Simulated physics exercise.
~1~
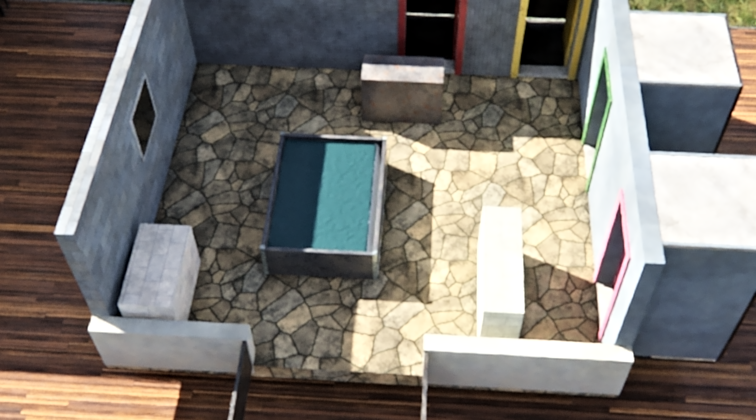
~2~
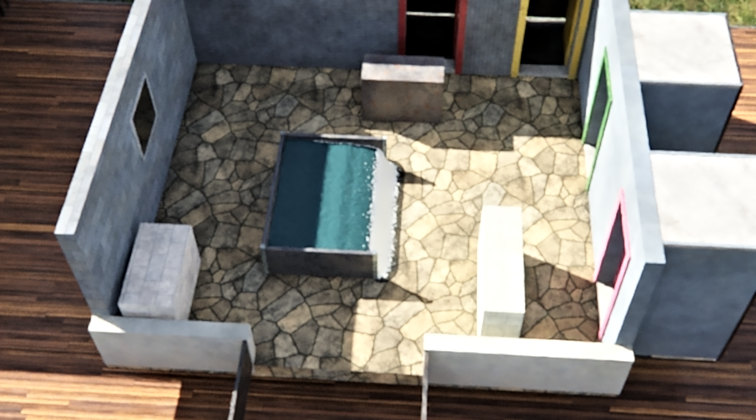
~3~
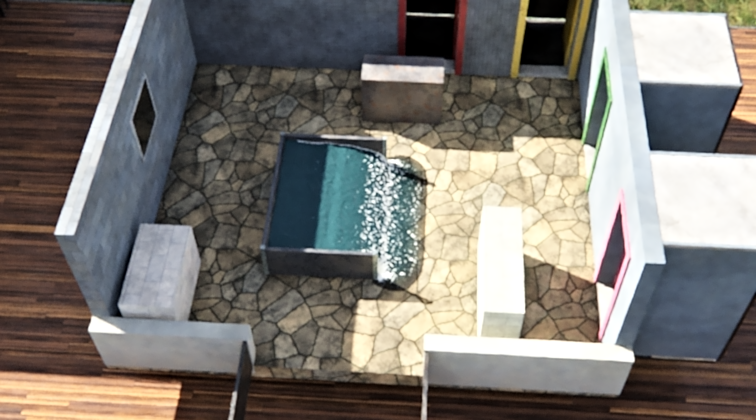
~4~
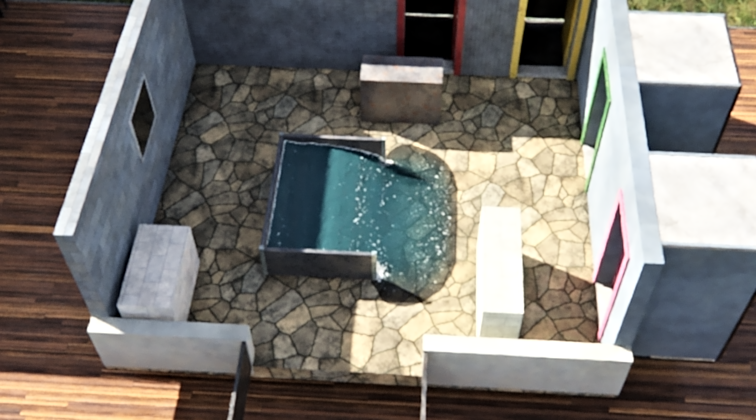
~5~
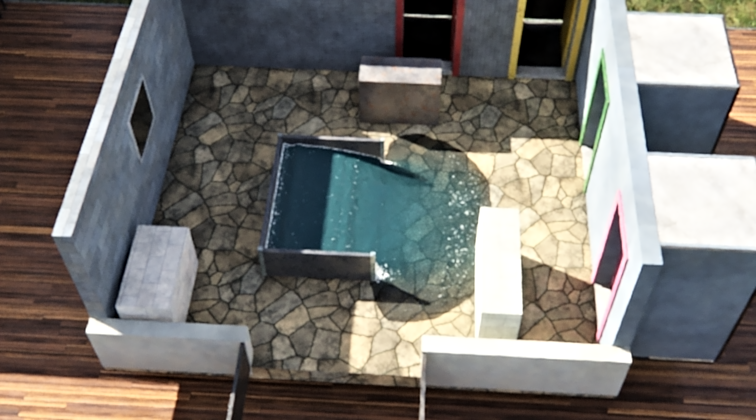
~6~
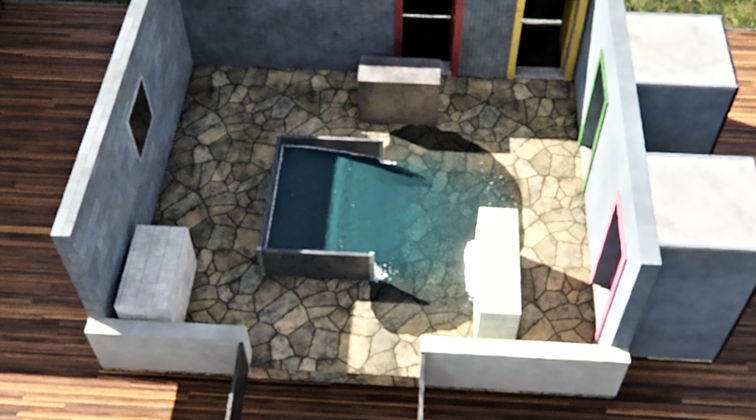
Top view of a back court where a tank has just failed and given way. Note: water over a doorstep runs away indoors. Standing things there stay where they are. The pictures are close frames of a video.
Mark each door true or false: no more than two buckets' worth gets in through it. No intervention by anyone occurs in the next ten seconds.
Green door: False, red door: True, pink door: False, yellow door: False.
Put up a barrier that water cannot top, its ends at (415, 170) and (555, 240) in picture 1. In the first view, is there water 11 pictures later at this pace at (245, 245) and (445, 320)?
Taking the points in order, the first is high and dry and the second is inundated.
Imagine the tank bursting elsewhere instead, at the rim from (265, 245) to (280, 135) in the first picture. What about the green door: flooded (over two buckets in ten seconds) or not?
Honestly, the green door comes in lower.
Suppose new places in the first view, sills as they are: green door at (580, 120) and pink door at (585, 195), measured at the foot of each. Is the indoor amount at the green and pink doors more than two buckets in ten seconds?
As I see it, the green door crosses the line and the pink door crosses the line.
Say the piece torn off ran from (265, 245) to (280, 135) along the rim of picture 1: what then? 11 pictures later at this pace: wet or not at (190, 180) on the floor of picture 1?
Answer: Flooded.
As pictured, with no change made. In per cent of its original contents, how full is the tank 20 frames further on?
14 percent or so.
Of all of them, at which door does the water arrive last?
My answer: The one in red.
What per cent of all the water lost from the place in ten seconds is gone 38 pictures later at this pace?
My reading is about 80 per cent.
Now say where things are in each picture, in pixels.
In the first picture, the tank at (327, 194) is whole and still.
In the second picture, water pours out at (379, 211) and has run to (395, 165).
In the third picture, water pours out at (379, 213) and has run to (402, 285).
In the fourth picture, the front is at (420, 296), out from the gap at (378, 214).
In the fifth picture, water pours out at (376, 215) and has run to (463, 296).
In the sixth picture, the front is at (515, 193), out from the gap at (375, 215).
A moment on, water covers 30 % of the floor; the green door under two buckets in, the red door not reached, the pink door not reached, the yellow door not reached.
Next, water covers 45 % of the floor; the green door over two buckets in, the red door not reached, the pink door wet at the sill, nothing in, the yellow door not reached.
Then, water covers 55 % of the floor; the green door far over two buckets in, the red door not reached, the pink door under two buckets in, the yellow door over two buckets in.
Later, water covers 70 % of the floor; the green door far over two buckets in, the red door wet at the sill, nothing in, the pink door over two buckets in, the yellow door far over two buckets in.
In the end, water covers 90 % of the floor; the green door far over two buckets in, the red door wet at the sill, nothing in, the pink door over two buckets in, the yellow door far over two buckets in.
